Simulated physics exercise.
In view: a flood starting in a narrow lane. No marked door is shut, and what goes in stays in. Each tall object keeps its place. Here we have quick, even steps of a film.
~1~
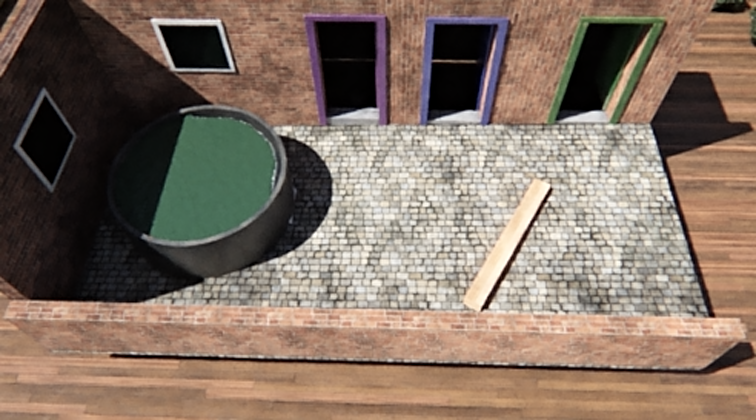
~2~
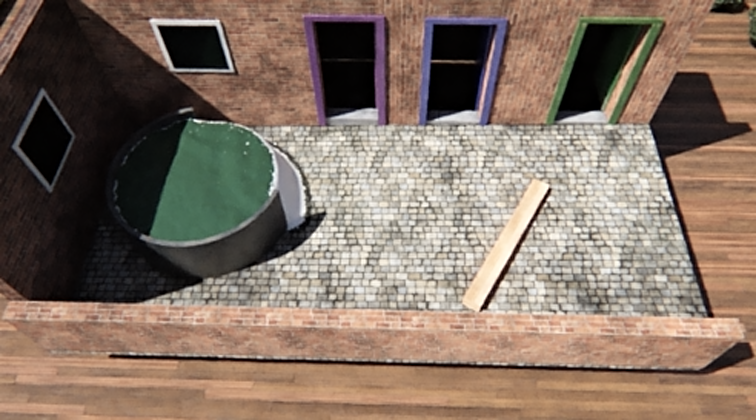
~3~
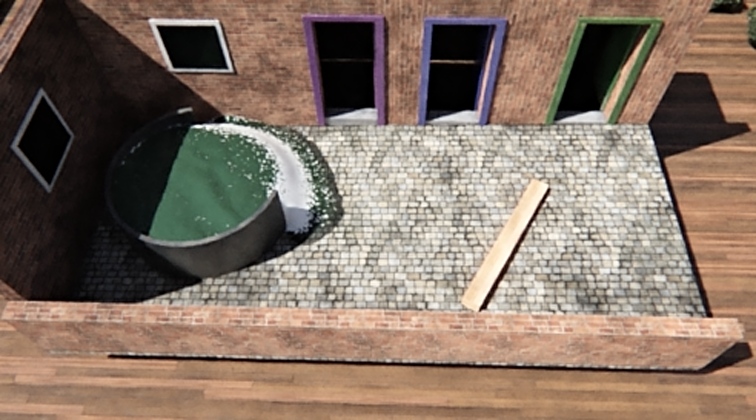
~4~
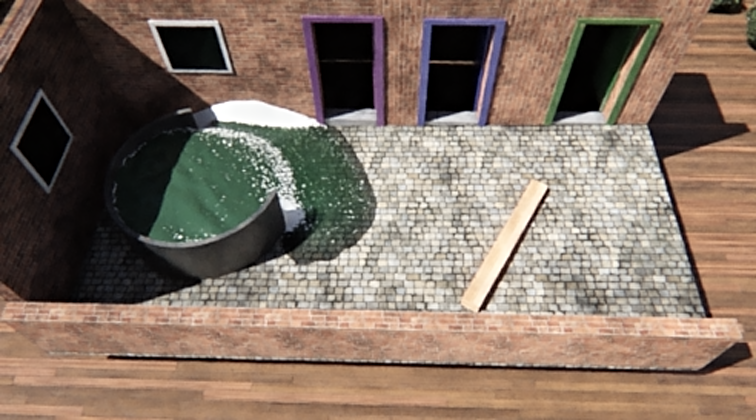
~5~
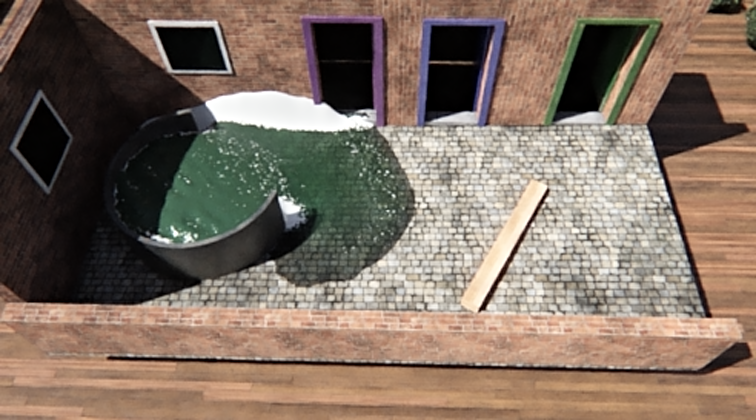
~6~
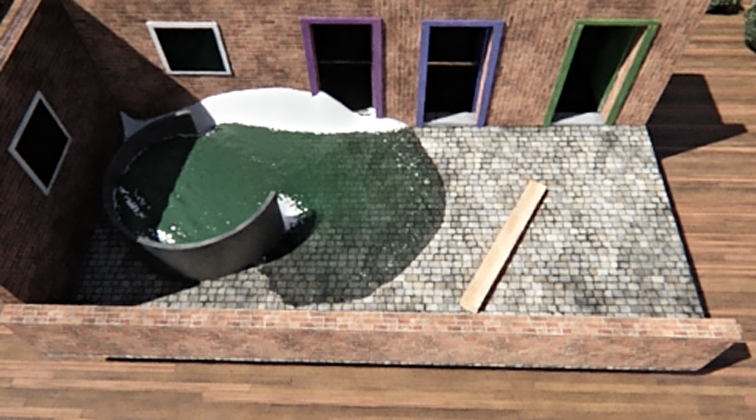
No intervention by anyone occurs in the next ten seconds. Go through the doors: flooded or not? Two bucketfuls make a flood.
Purple door: Flooded. Green door: Flooded. Blue door: Flooded.
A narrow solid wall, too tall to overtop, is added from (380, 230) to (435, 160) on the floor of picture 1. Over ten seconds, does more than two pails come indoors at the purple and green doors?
The purple door exceeds the limit; the green door falls short.
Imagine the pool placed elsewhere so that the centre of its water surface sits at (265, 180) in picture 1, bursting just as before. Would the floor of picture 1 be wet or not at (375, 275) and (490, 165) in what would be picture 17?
I'd say spared for the first and watered for the second.
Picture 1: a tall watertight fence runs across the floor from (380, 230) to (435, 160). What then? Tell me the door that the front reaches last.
I'd say the door marked green is last.
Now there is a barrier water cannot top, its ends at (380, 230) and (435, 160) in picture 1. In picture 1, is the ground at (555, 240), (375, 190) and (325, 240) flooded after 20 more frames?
Lab note - spot 1 parched, spot 2 inundated, spot 3 inundated.
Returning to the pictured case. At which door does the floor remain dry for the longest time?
Door: The green one.
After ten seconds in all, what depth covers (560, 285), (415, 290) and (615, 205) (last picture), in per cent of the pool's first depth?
In order: 4, 6, 2 %.
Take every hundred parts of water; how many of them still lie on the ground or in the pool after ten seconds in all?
70 %.
A moment on, water covers 50 % of the floor; the purple door over two buckets in, the green door wet at the sill, nothing in, the blue door under two buckets in.
Next, water covers 65 % of the floor; the purple door over two buckets in, the green door under two buckets in, the blue door over two buckets in.
Then, water covers 90 % of the floor; the purple door far over two buckets in, the green door under two buckets in, the blue door over two buckets in.
Later, water covers 95 % of the floor; the purple door far over two buckets in, the green door over two buckets in, the blue door over two buckets in.
In the end, water covers 90 % of the floor; the purple door far over two buckets in, the green door over two buckets in, the blue door over two buckets in.
